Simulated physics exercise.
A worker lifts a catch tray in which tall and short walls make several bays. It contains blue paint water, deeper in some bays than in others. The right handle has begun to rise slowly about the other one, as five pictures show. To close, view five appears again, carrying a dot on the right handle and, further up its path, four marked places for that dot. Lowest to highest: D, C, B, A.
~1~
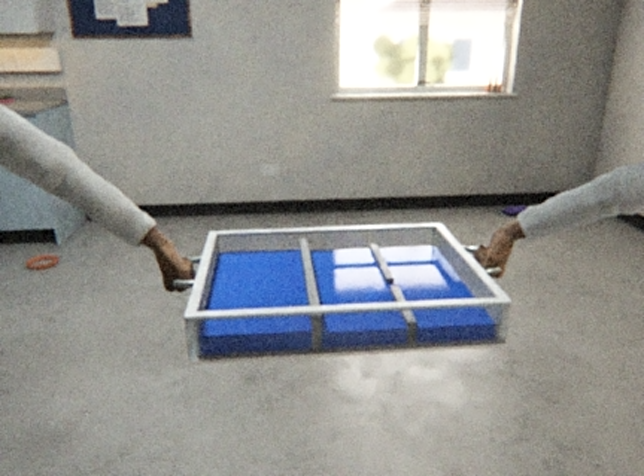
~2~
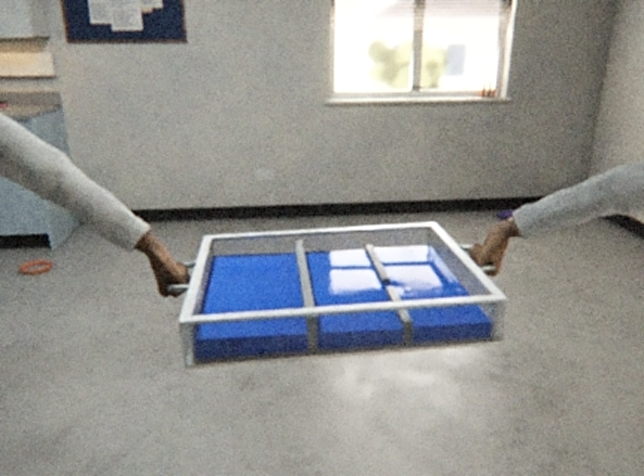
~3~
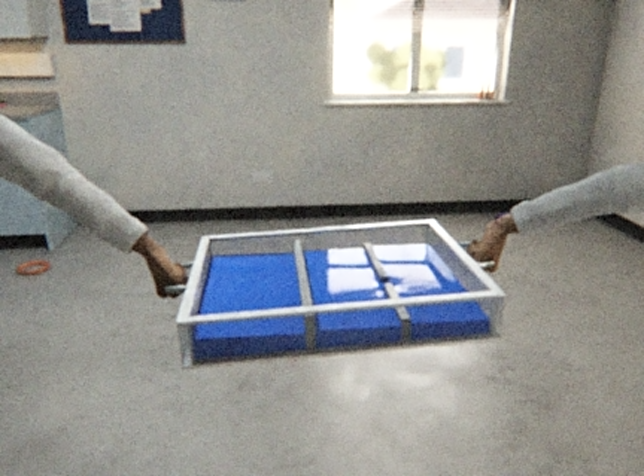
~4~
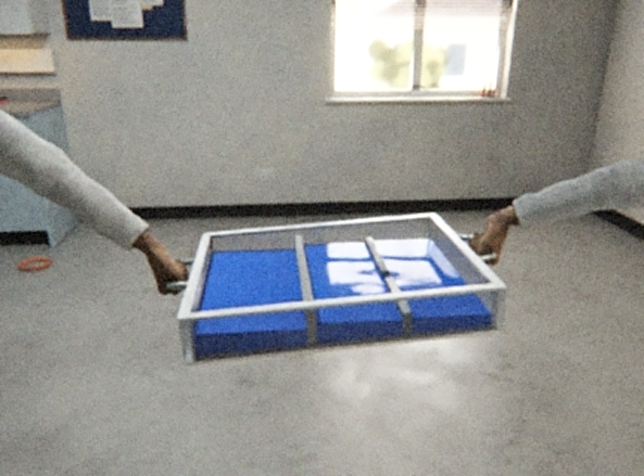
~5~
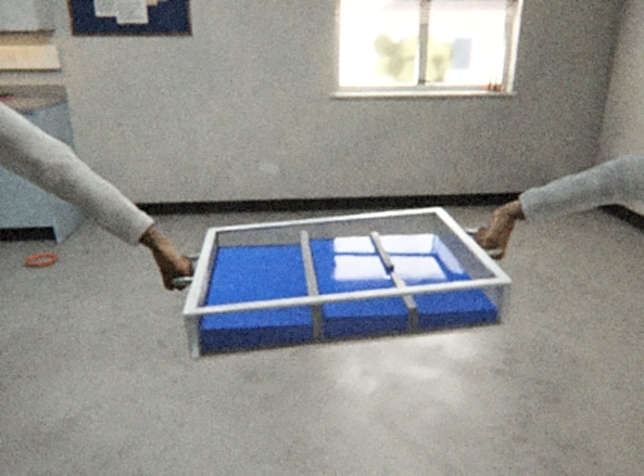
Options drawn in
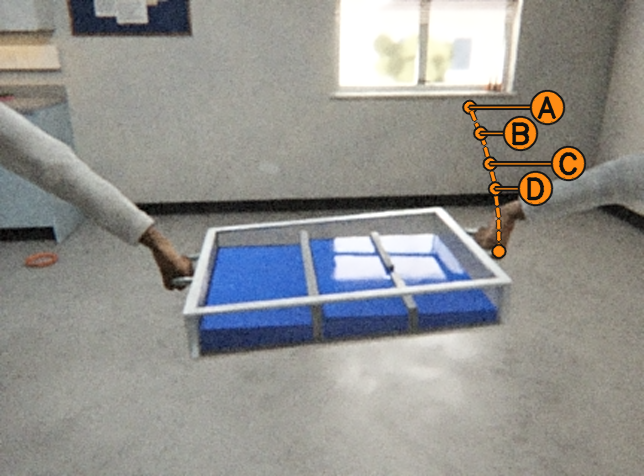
A clear, pale-rimmed tray of blue liquid, held by two grey-sleeved arms reaching in from left and right, tilts slightly down to the left as its right side rises a little. Seen from the front and slightly above, two grey dividers split the tray beneath bright window reflections that ripple and re-form. Behind are a grey floor, pale walls, a window and a blue noticeboard, all shifting slightly as the camera sways.
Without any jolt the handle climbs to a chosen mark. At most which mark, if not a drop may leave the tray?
Take D.
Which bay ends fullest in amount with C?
The left bay.
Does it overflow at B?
Yes.
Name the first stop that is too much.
It is C.
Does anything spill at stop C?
Yes.
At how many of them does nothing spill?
One of the four.
On the marked copy, A at (469, 107); B at (480, 133); C at (490, 163); D at (495, 188).
For stop A, about 42 % goes over the rim.
For stop B, about 29 % goes over the rim.
For stop C, about 8 % goes over the rim.
For stop D, nothing spills; the left bay holds the most.
